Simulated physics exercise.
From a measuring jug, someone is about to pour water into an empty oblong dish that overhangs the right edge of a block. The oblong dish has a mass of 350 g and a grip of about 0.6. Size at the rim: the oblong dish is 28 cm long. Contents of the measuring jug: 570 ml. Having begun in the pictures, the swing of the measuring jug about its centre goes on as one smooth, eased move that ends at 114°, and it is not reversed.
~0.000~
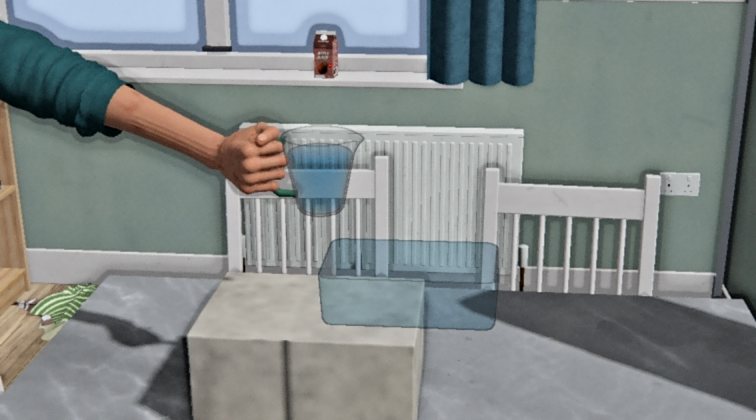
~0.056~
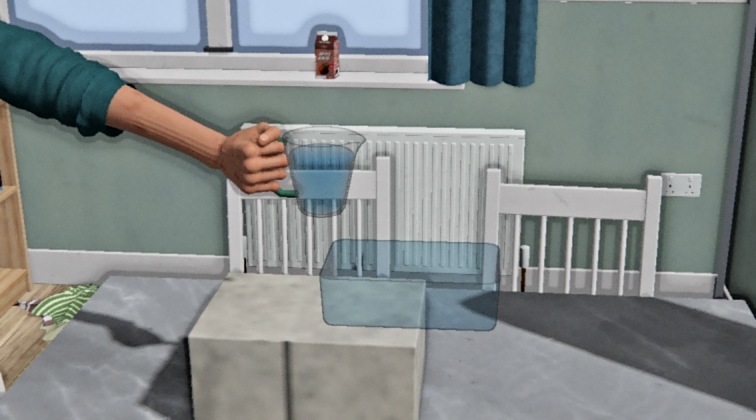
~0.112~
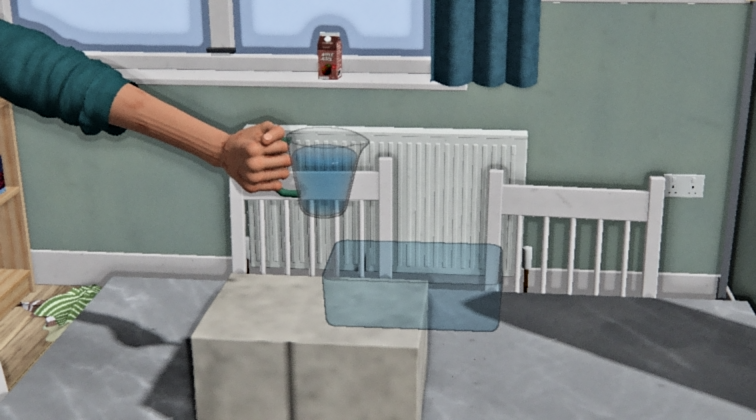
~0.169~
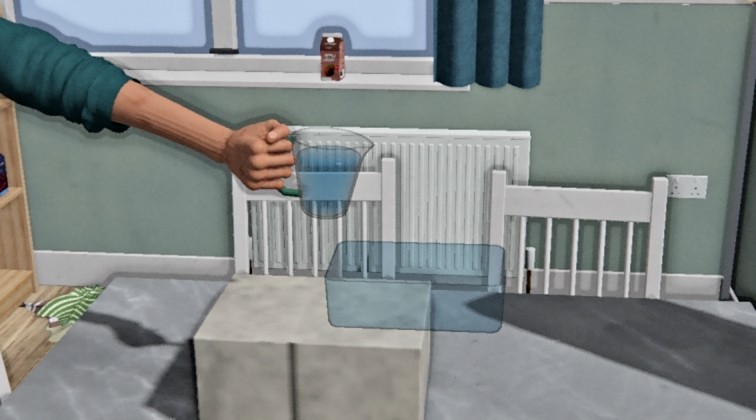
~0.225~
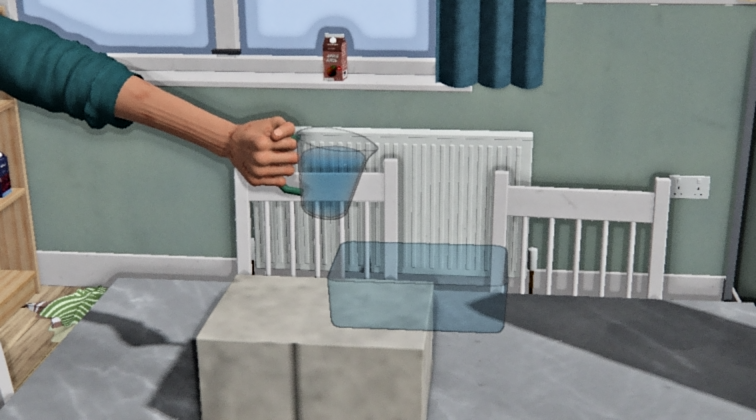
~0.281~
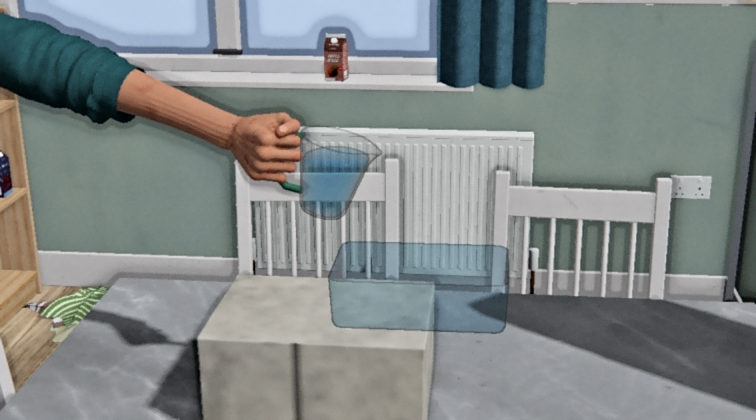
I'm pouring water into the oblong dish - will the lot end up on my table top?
No, it won't.
Then, 0.72 s in, the tilt is 71° and 72 per cent is still to pour; the oblong dish lies level with 7 per cent in it.
Then, 1.04 s in, the tilt is 107° and 10 per cent is still to pour; the oblong dish lies level with 76 per cent in it.
Then, 1.38 s in, the tilt is 114° and 0 per cent is still to pour; the oblong dish lies level with 97 per cent in it.
Then, 1.74 s in, the tilt is 114° and 0 per cent is still to pour; the oblong dish lies level with 97 per cent in it.
Finally, the oblong dish lies level with 97 per cent in it.
